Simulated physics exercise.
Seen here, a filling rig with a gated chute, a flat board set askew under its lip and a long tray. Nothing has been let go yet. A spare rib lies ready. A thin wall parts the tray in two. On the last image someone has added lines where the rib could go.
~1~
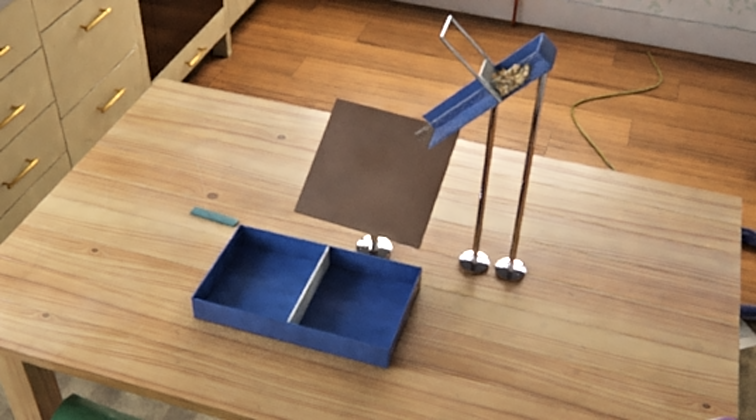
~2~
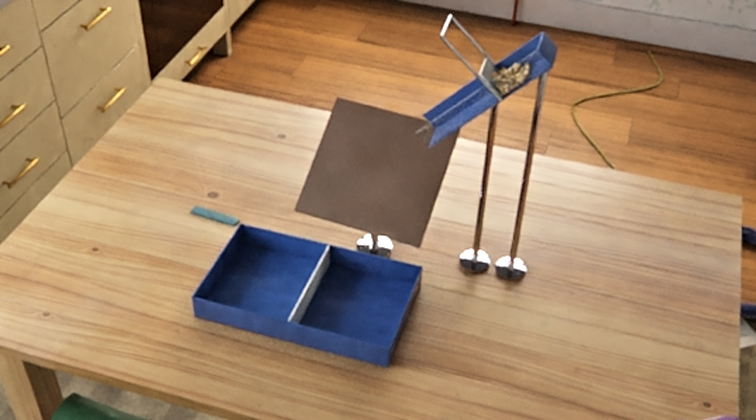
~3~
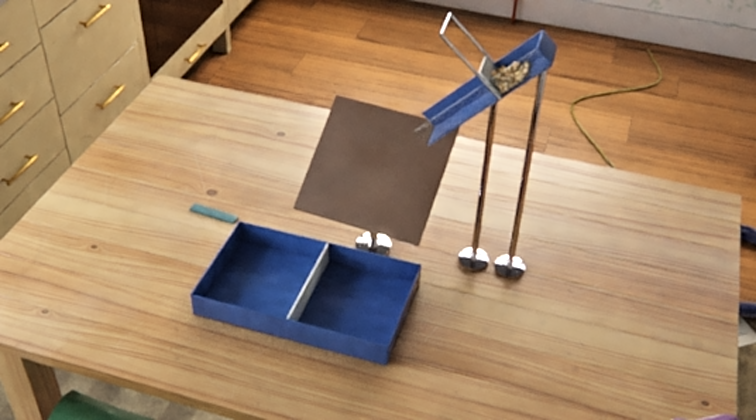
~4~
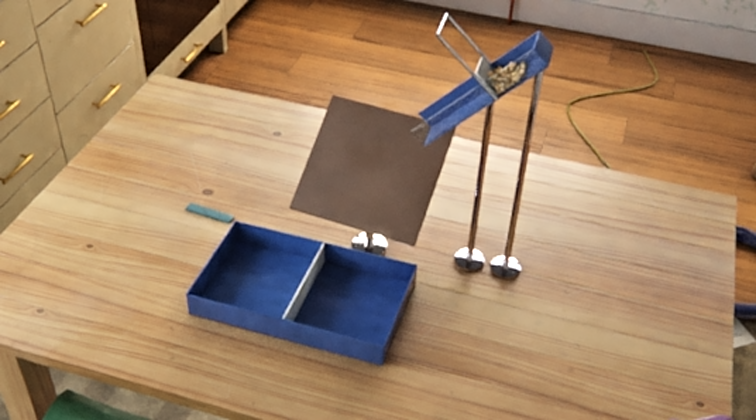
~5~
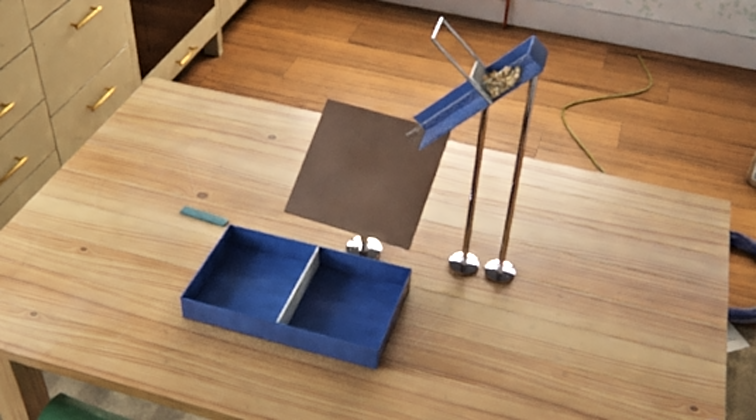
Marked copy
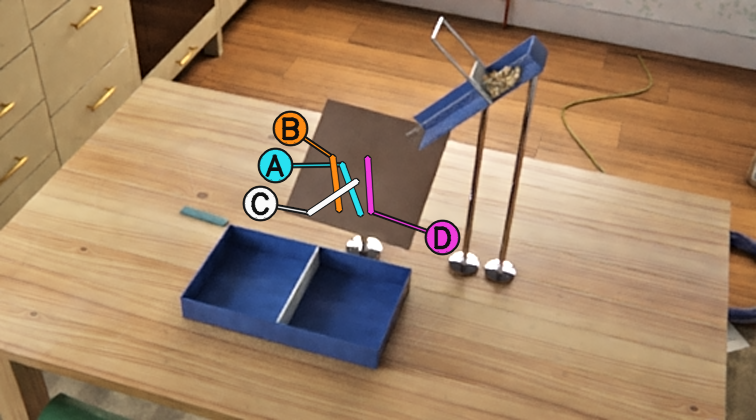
The clip opens on a wooden table holding a raised blue chute with small pale pieces behind its gate, a tilted brown board, and a divided blue tray. The view drifts slightly, shifting everything a little left, while the gate stays shut and the objects keep their positions on the table.
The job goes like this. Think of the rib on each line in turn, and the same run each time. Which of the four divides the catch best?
It is C.
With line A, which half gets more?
Right.
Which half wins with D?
More lands on the right.
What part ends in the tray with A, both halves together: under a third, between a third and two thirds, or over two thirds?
It is over two thirds.
On the marked copy, line A from (342, 164) to (360, 213); line B from (332, 157) to (339, 209); line C from (356, 181) to (309, 212); line D from (367, 158) to (370, 211).
With A, of what is caught, none at all in the left half, the whole lot in the right.
With B, of what is caught, only a few in the left half, all but a few in the right.
With C, of what is caught, close to half in the left half, close to half in the right.
With D, of what is caught, a small share in the left half, all but a few in the right.
